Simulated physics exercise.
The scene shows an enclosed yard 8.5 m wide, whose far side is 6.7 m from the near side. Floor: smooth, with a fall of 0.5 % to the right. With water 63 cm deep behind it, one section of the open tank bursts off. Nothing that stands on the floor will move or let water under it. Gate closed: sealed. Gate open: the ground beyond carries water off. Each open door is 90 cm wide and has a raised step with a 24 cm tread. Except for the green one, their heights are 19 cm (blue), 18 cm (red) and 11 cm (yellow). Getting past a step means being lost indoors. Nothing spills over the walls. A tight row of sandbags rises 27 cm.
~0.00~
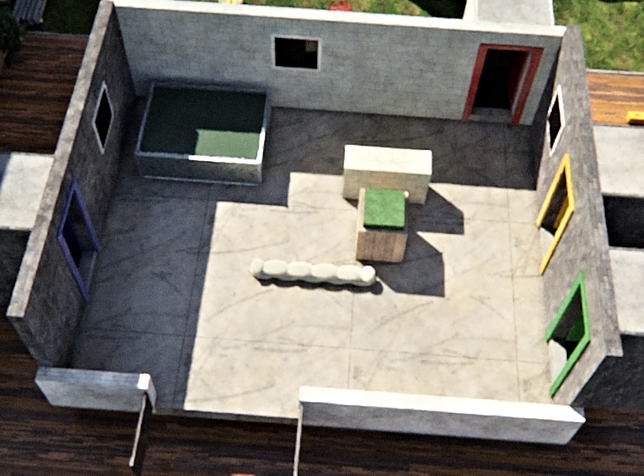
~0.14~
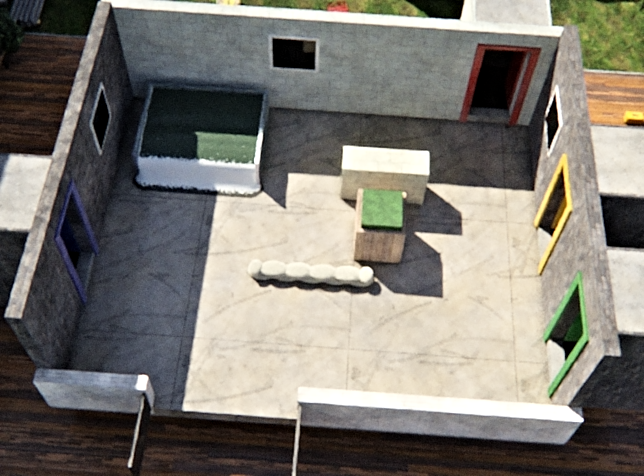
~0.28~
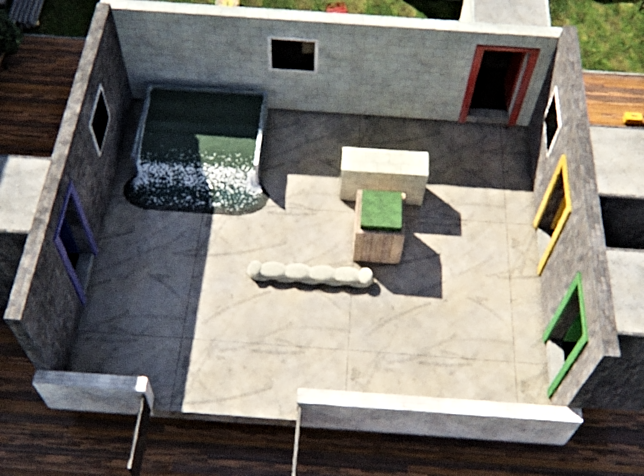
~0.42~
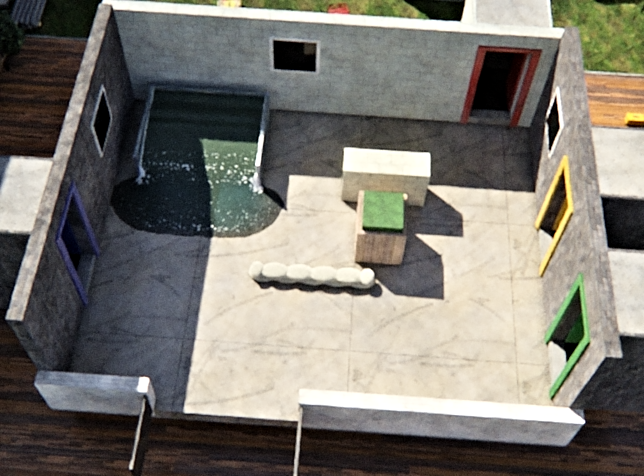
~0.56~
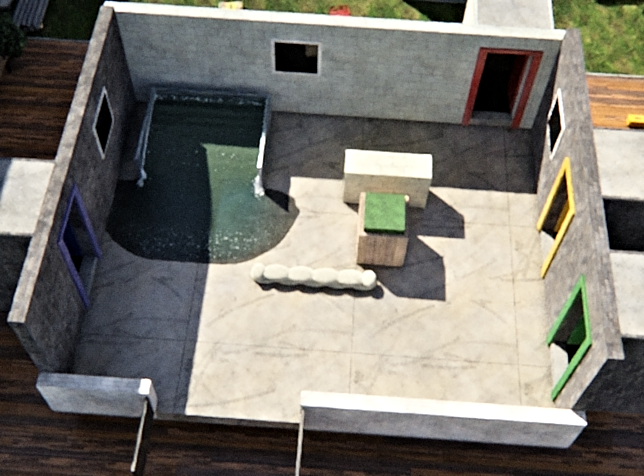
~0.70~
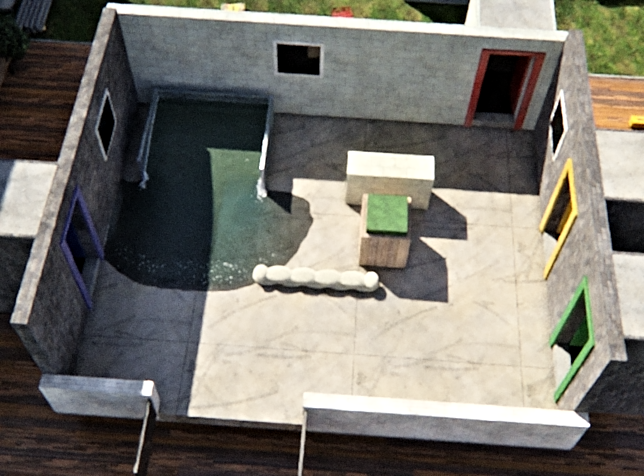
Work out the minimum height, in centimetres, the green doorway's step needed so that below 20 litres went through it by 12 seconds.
The minimum is roughly 6 cm.
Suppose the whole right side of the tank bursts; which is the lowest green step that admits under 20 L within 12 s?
That way, roughly 10.5 cm.
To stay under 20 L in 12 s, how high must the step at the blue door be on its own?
Blue: Roughly 8.0 cm.
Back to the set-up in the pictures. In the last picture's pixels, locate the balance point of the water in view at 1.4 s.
Near (199, 204).
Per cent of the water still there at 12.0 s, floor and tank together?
What remains is some 62 per cent of the water.
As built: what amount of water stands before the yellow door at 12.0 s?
The depth there is around 5.0 cm.
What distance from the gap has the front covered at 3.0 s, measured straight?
Front distance: Approx. 6.4 m.
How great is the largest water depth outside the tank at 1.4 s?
Max depth: Around 24 cm.
After 1.4 s water covers 30 % of the floor, deepest (24 cm) near (200, 190); it has not reached the green door.
After 3.0 s water covers 40 % of the floor, deepest (32 cm) near (70, 393); it has not reached the green door.
After 12.0 s water covers 90 % of the floor, deepest (8 cm) near (506, 425); 7 cm at the green door, 0 litres in over its 23 cm step.
At the green door as built, the water arrived by 4.6 s and peaked near 11 cm at 7.6 s.
Run again over the same 12 s with other heights there, 36 litres in over 5 cm, 6 litres over 8 cm. The limit of 20 litres is kept from about 6 cm up.
